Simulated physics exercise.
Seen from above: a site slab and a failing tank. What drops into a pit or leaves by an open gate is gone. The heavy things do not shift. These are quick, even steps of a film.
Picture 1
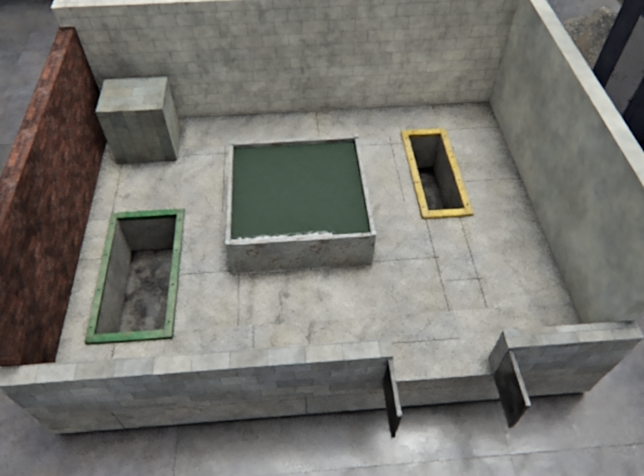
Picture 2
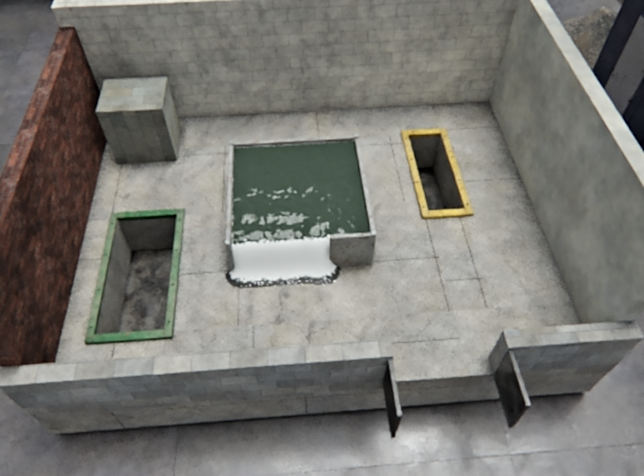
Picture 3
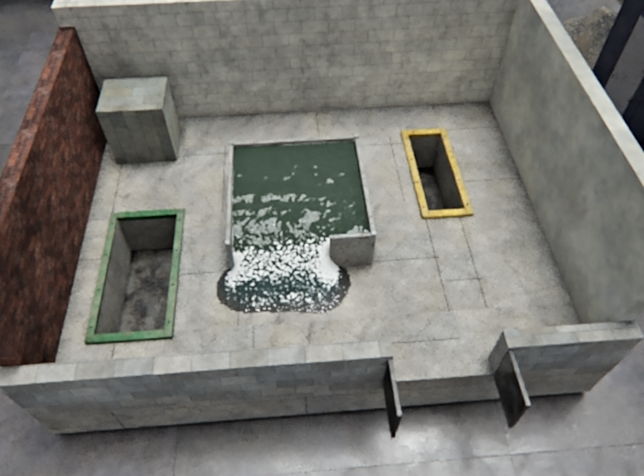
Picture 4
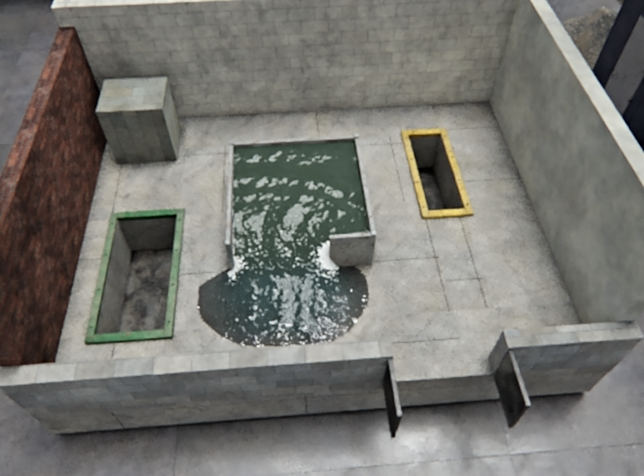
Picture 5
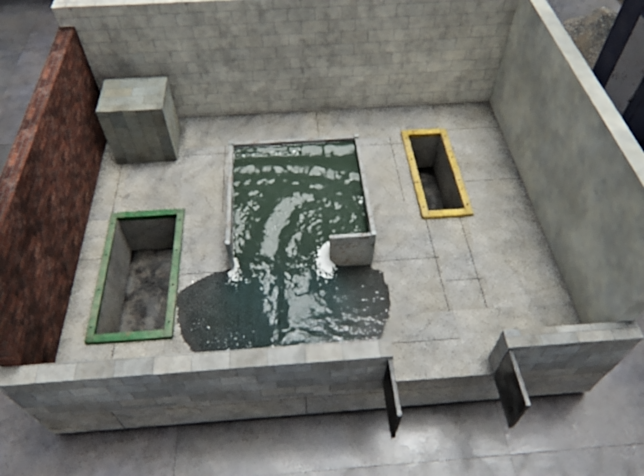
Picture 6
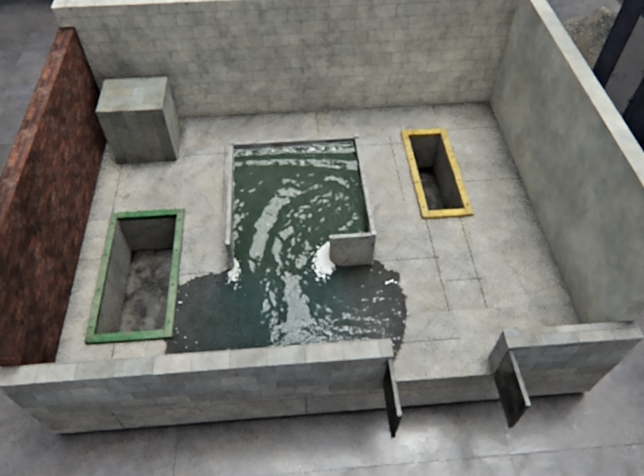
Dark green water bursts from the front of a square concrete tank at the centre of a walled grey slab, seen from above by a still camera. A green-rimmed pit lies left, a yellow-rimmed pit right, with a grey block, a reddish wall and an open front gate around them. White foam pours out first, then a rippling dark pool widens across the floor to the front wall.
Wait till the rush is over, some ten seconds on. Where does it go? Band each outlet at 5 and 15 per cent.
The gate takes from 5 to 15 %; the yellow pit takes not even 5 %; the green pit takes above 15 %.
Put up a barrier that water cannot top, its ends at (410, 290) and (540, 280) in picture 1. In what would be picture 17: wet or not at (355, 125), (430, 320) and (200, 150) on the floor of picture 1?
As listed: Not flooded, flooded, free of water.
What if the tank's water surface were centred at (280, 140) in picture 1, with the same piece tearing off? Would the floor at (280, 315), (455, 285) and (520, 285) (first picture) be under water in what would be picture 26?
One after the other: Flooded, awash, wet.
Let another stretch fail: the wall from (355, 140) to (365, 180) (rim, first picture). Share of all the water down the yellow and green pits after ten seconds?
Per cent: Yellow 60, green 0.
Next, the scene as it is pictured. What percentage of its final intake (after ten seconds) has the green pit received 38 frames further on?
Roughly 80 per cent.
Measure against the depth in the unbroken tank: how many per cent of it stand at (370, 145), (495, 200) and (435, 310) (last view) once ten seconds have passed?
Roughly 6, 8 and 8 per cent, in turn.
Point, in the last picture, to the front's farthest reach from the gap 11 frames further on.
I would point to (577, 350).
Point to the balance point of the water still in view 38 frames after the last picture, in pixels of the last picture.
Close to (312, 255).
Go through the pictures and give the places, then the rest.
The water tank at (298, 189) is whole and still, in the first frame.
Water pours out at (282, 259) and has run to (333, 271), in the second frame.
The front is at (337, 298), out from the gap at (282, 260), in the third frame.
The front is at (319, 341), out from the gap at (282, 260), in the fourth frame.
The front is at a hidden place, out from the gap at (282, 261), in the fifth frame.
Water pours out at (282, 260) and has run to a hidden place, in the sixth frame.
A moment on, water covers 20 % of the floor; the gate 0 %, the yellow pit 0 %, the green pit 0 %.
Next, water covers 30 % of the floor; the gate 2 %, the yellow pit 0 %, the green pit 1 %.
Then, water covers 50 % of the floor; the gate 4 %, the yellow pit 0 %, the green pit 8 %.
Later, water covers 75 % of the floor; the gate 6 %, the yellow pit 0 %, the green pit 18 %.
In the end, water covers 95 % of the floor; the gate 9 %, the yellow pit 1 %, the green pit 23 %.
